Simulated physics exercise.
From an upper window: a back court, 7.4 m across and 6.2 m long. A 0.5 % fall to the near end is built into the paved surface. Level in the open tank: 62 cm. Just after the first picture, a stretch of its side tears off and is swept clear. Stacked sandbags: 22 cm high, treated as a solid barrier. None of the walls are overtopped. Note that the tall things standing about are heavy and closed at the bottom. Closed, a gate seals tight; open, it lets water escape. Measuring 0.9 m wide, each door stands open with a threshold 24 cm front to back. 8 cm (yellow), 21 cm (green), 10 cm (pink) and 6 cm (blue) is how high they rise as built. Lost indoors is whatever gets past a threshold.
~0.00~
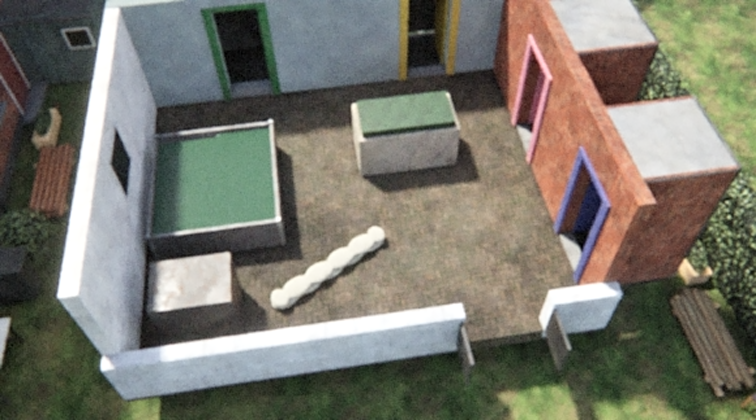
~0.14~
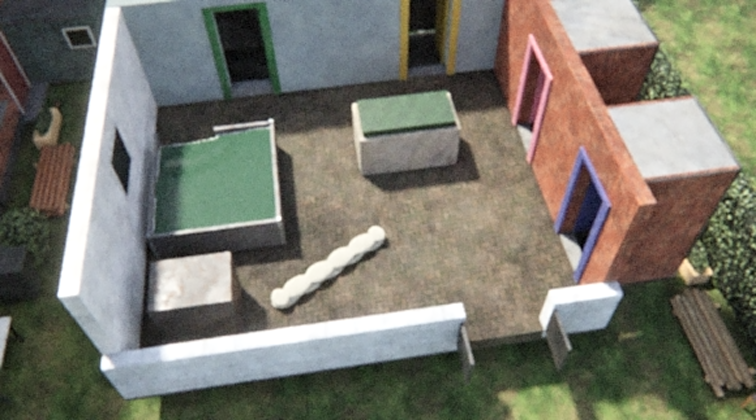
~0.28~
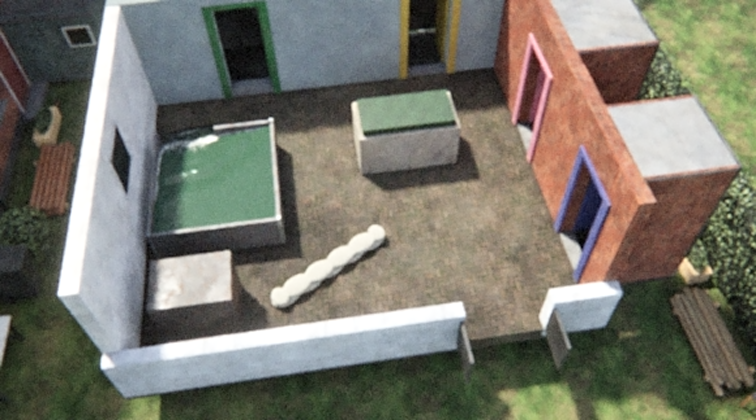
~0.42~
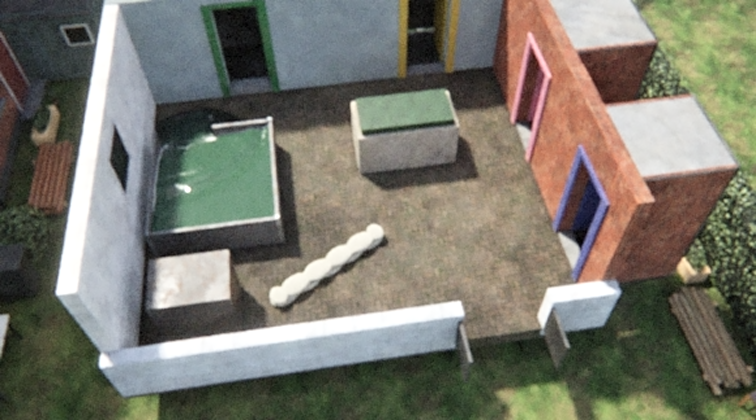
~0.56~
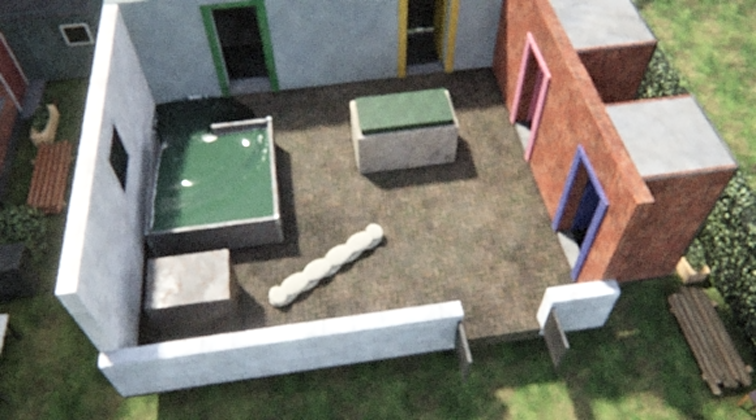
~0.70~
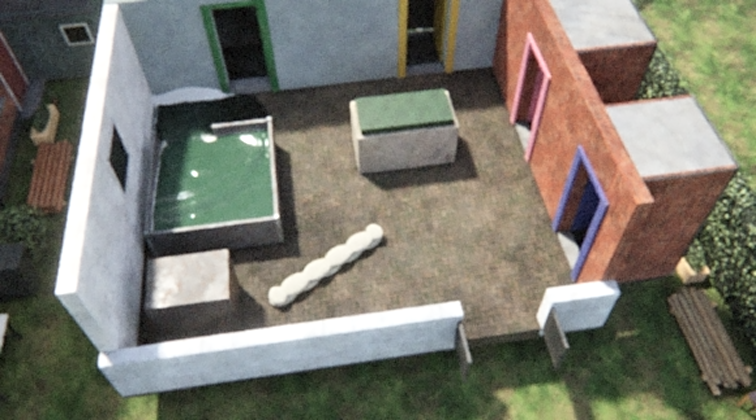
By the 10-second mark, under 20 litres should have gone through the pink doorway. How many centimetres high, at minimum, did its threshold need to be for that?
It needed to be about 11 cm high.
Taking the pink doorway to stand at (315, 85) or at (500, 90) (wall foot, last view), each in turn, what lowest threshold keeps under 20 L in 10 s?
You'd want about 5.5 cm there first, then about 21 cm.
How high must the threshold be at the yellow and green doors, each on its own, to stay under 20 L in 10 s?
You'd want some 11.5 cm at yellow and some 18 cm at green.
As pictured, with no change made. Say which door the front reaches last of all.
Door: Blue.
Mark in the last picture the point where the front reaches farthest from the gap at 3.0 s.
The tip of the flood lies near (445, 74).
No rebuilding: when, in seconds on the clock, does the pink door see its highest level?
Approximately 7.0 s.
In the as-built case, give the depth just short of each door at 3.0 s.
Lab note, depth in cm: Yellow 5; green 22; pink 0; blue 0.
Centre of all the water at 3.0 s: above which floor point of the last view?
Look at about (232, 160) in the last view.
After 1.4 s water covers 10 % of the floor, deepest (54 cm) near (164, 105); it has not reached the pink door.
After 3.0 s water covers 30 % of the floor, deepest (36 cm) near (154, 124); it has not reached the pink door.
After 10.0 s water covers 95 % of the floor, deepest (14 cm) near (374, 129); 10 cm at the pink door, 29 litres in over its 10 cm threshold.
At the pink door as built, the water arrived by 3.8 s and peaked near 13 cm at 7.2 s.
Run again over the same 10 s with other heights there, 35 litres in over 9.5 cm, 7 litres over 13 cm. The limit of 20 litres is kept from about 11 cm up.
